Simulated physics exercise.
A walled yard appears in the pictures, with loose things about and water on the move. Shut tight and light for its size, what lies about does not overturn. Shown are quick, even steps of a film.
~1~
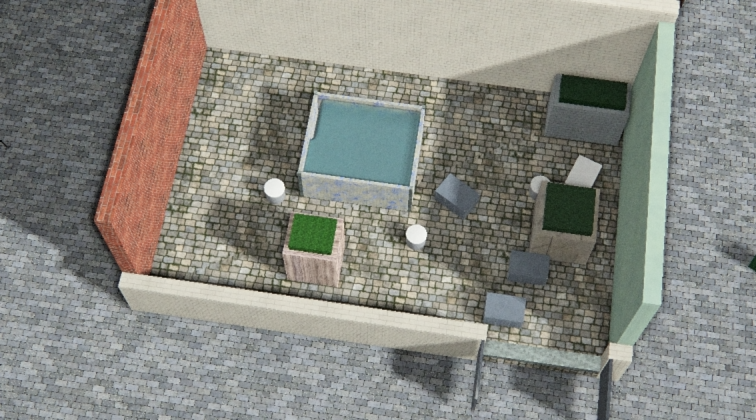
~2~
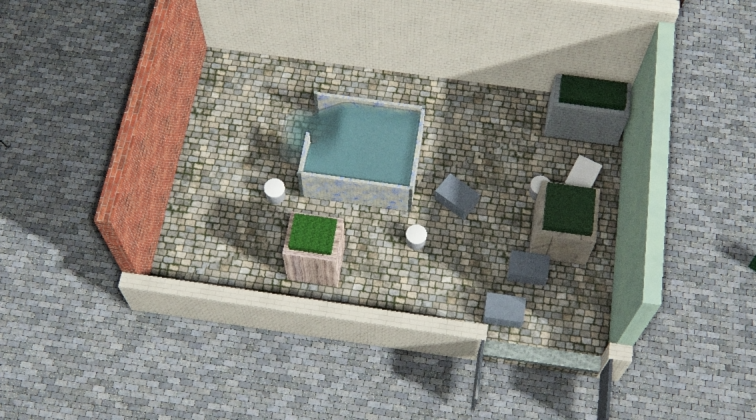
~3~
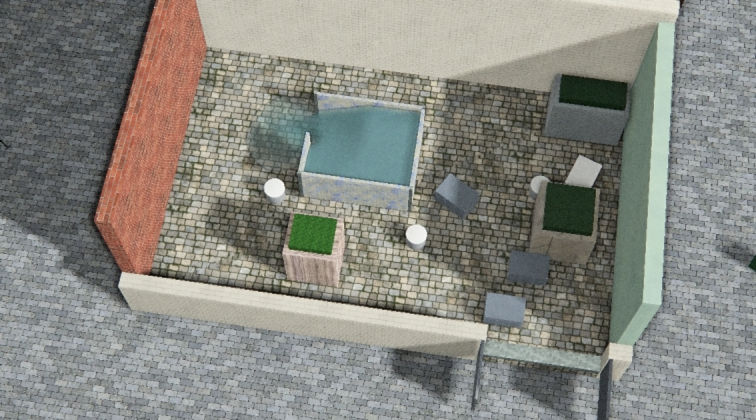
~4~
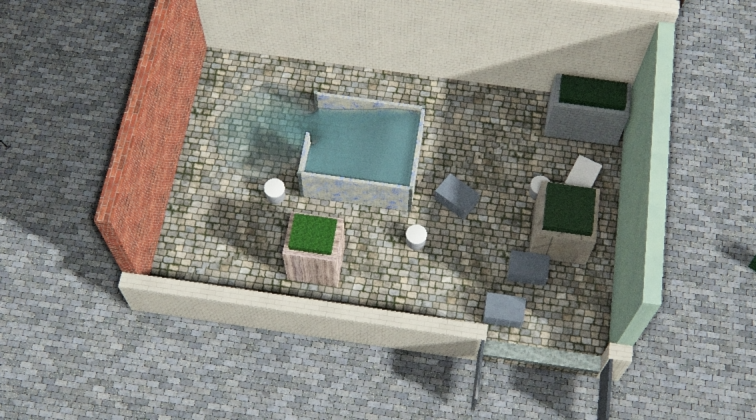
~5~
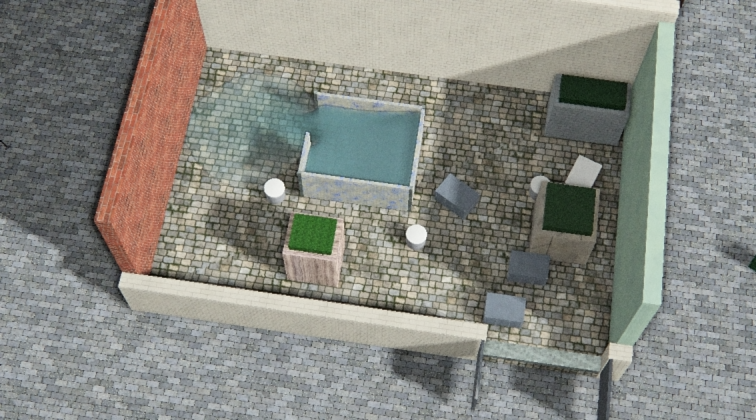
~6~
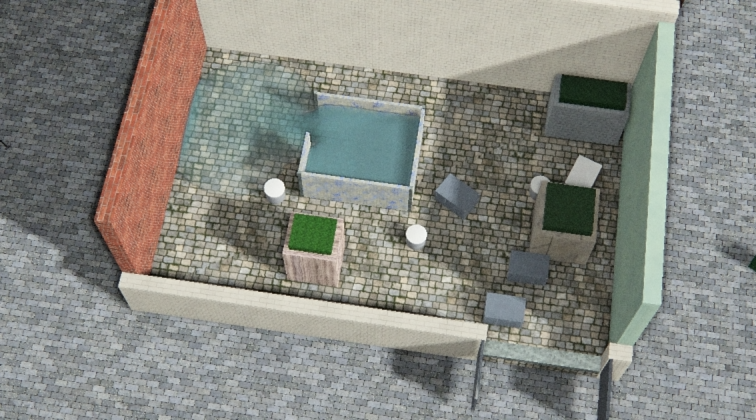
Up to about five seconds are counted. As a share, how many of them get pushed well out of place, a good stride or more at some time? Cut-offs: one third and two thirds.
It stays in the bottom third.
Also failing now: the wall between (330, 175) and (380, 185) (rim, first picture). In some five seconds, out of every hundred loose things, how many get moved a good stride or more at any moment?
I'd guess around 30 percent of them.
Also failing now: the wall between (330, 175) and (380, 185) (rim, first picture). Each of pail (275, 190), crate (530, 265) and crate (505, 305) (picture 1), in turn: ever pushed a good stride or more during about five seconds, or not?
One after the other: Shifted that much, no, moved that far.
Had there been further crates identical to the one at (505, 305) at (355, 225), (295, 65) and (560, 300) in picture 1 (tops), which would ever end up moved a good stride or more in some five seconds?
Each in turn: Stays in place, pushed clear, stays in place.
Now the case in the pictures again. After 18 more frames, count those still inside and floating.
I make it 0 of them.
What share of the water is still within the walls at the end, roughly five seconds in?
100 %.
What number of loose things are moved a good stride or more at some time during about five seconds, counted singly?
Number: 0.
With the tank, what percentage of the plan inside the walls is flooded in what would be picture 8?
Estimate: Near 25 %.
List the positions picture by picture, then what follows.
A pail at (416, 234) rests on the ground; a crate at (505, 307), on the bottom; 0 of 7 have shifted, in the first frame.
A pail at (416, 234) rests on the ground; a crate at (505, 307) rests on the ground; 0 of 7 have shifted, in the second frame.
A pail at (416, 234) rests on the ground; a crate at (505, 307) rests on the ground; 0 of 7 have shifted, in the third frame.
A pail at (416, 234) rests on the ground; a crate at (505, 307) rests on the ground; 0 of 7 have shifted, in the fourth frame.
A pail at (416, 234) rests on the ground; a crate at (505, 307), on the bottom; 0 of 7 have shifted, in the fifth frame.
A pail at (416, 234), on the bottom; a crate at (505, 307) rests on the ground; 0 of 7 have shifted, in the sixth frame.
A moment on, 0 of 7 are well off their spots; 0 afloat.
Next, 0 of 7 are well off their spots; 0 afloat.
Later, 0 of 7 are well off their spots; 0 afloat.
In the end, 0 of 7 are well off their spots, and 0 have been at some point; 0 afloat.
